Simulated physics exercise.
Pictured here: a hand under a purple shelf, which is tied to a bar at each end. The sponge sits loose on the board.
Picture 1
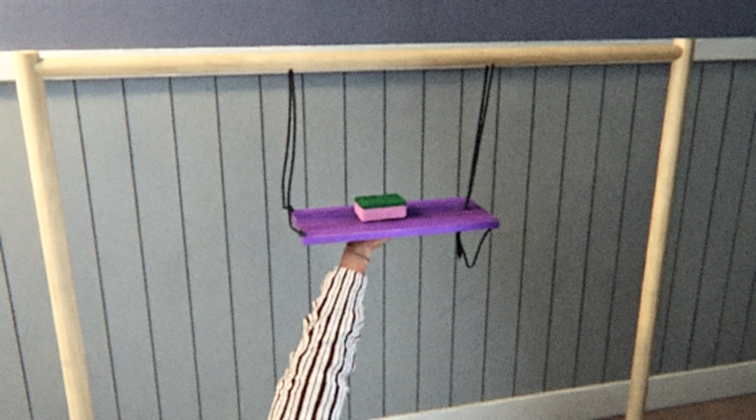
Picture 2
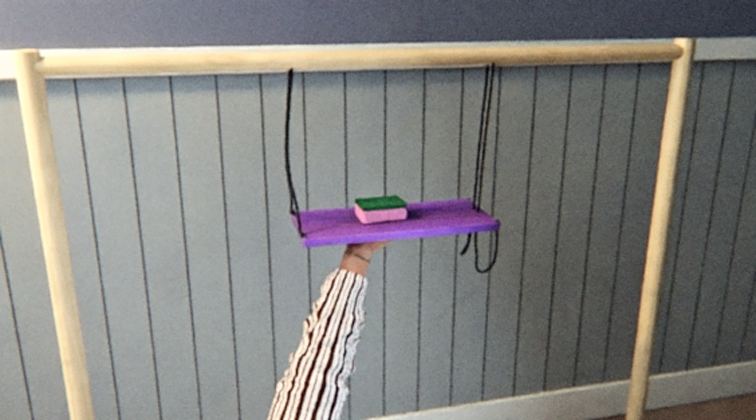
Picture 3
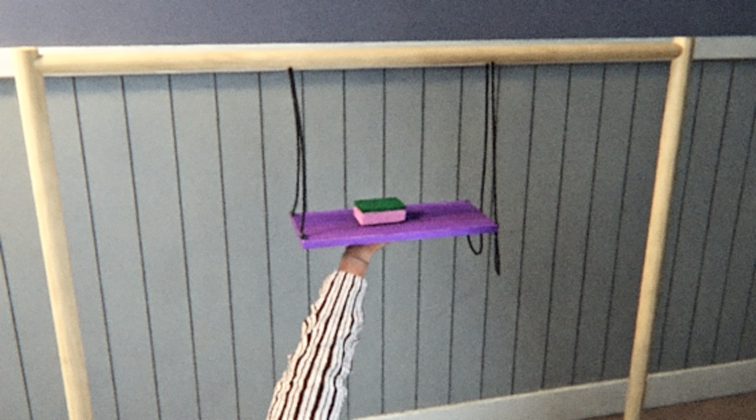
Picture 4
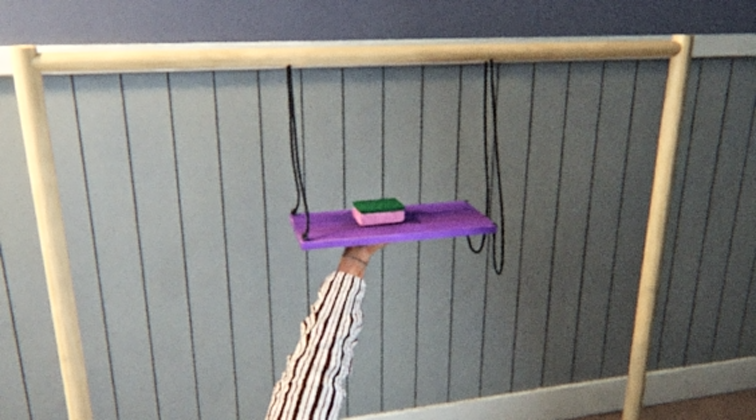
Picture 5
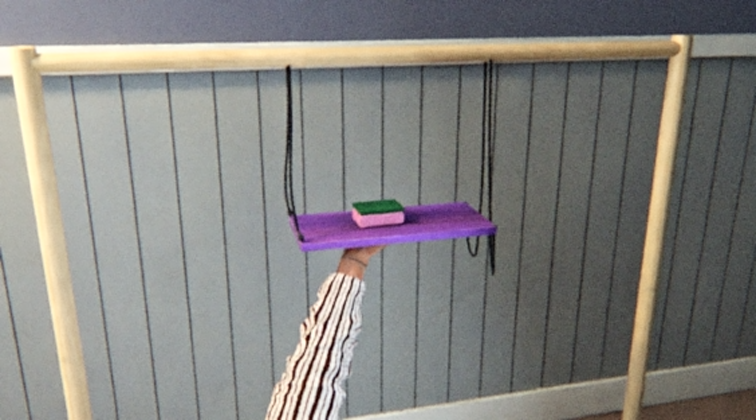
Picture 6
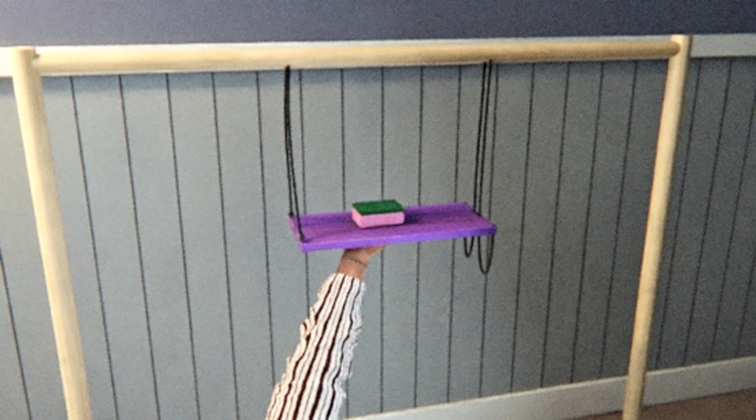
A hand holds up a purple shelf carrying a sponge while its dark strings sway slightly.
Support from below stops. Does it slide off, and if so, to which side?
Yes, to the right.
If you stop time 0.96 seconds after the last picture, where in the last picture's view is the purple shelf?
You'd find it somewhere around (384, 276).
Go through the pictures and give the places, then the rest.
In the first picture, sponge (380, 207); purple shelf (405, 233).
In the second picture, sponge (381, 209).
In the third picture, sponge (379, 211).
In the fourth picture, sponge (378, 212); purple shelf (403, 238).
In the fifth picture, sponge (378, 214).
In the sixth picture, sponge (378, 214); purple shelf (403, 239); left strings almost straight; right strings slack, hanging in a loop.
Then, 0.44 s later than the last view, board tipped 21° down to the right; sponge sliding near (461, 254).
Then, 0.96 s later than the last view, board tipped 36° down to the right; sponge on the floor.
Then, 1.46 s later than the last view, board tipped 38° down to the right; sponge on the floor.
Finally, board tipped 38° down to the right; sponge on the floor. The sponge goes off on the right.
